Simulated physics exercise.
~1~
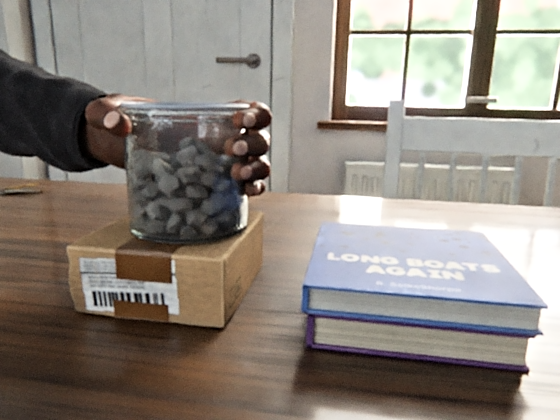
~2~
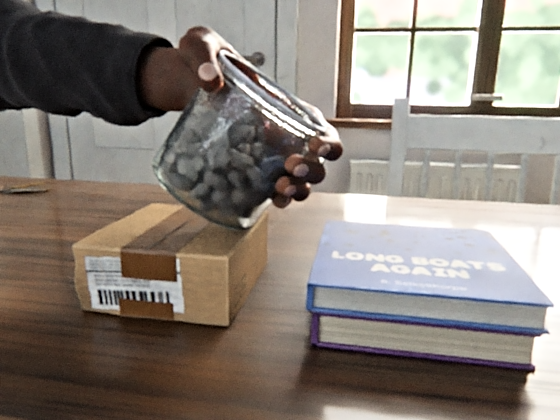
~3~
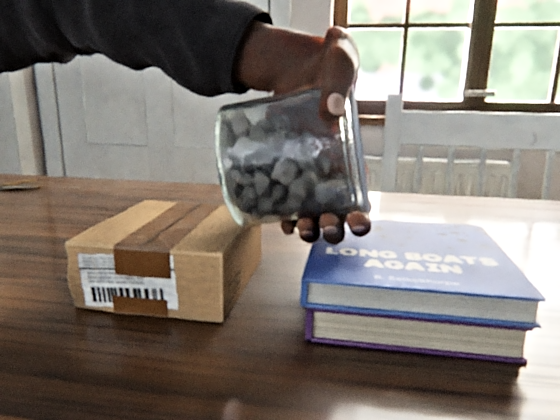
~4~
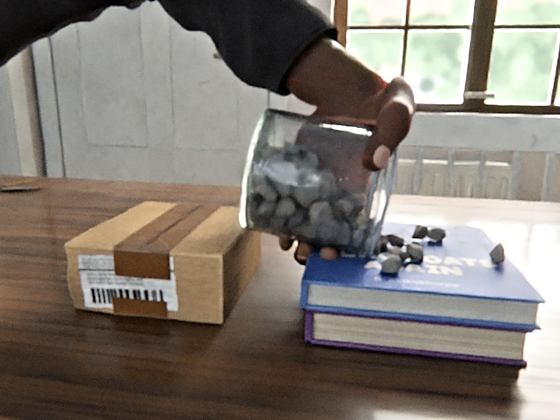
On a wooden table by a window, a hand lifted an open clear jar of gray stones off a cardboard box, carried it right while tipping it sideways, and lowered it over two stacked books, where a few stones spilled onto the cover.
